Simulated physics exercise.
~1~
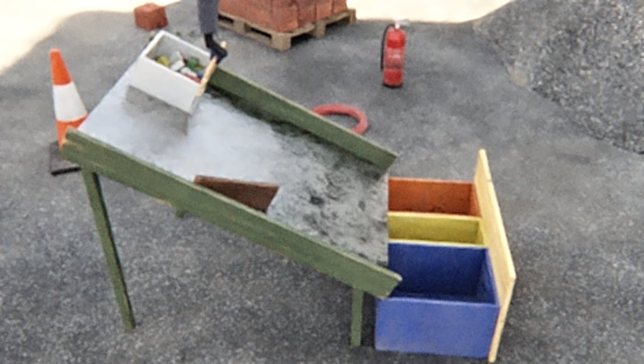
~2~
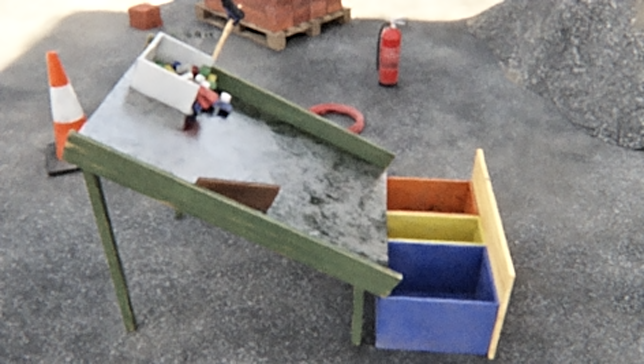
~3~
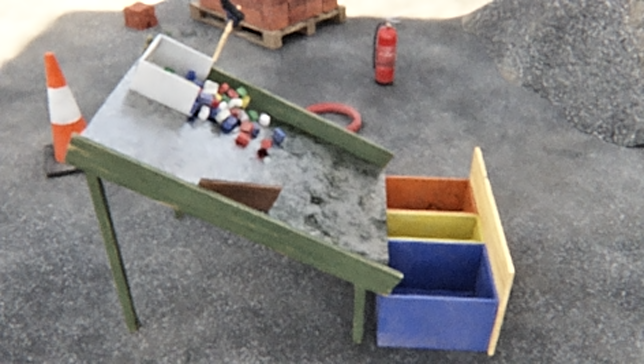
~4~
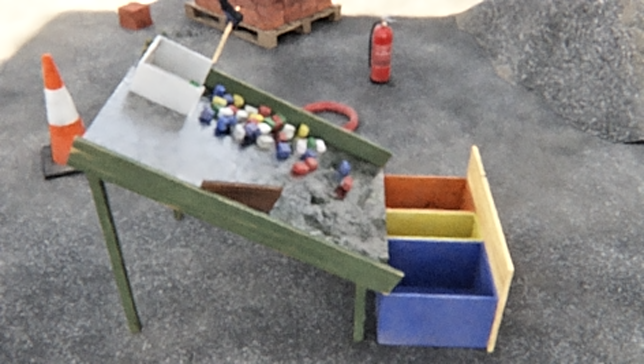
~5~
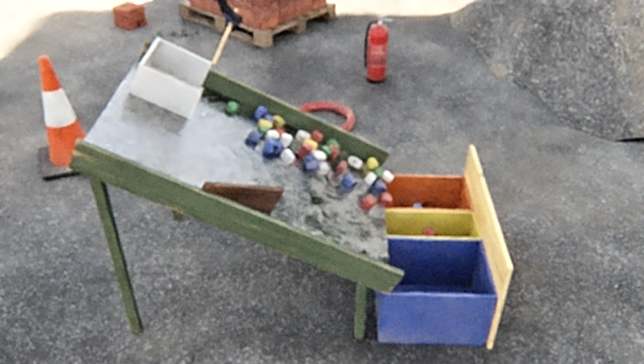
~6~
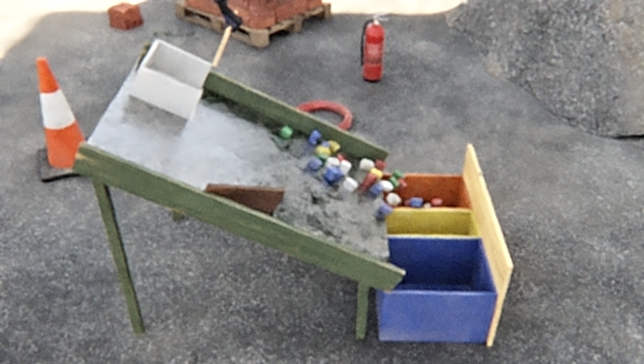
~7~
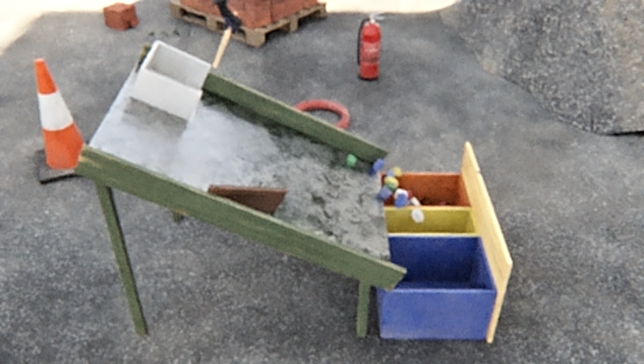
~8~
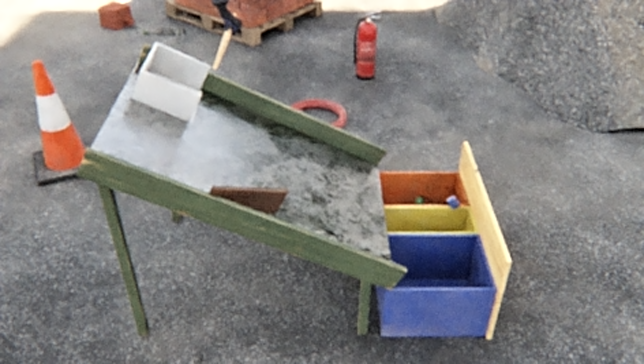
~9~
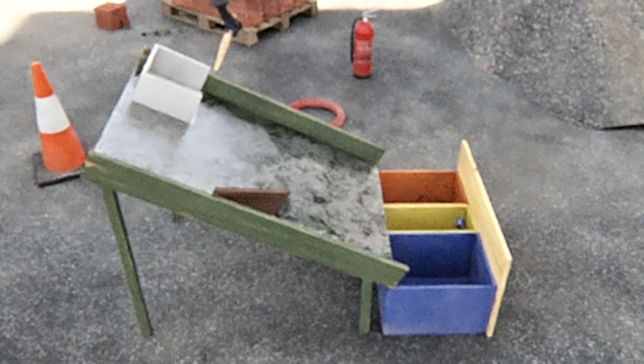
On a tarmac yard, colourful blocks spilling from a white pen as its gate lifts, sliding down a sloping table and dropping mostly into the orange tote.
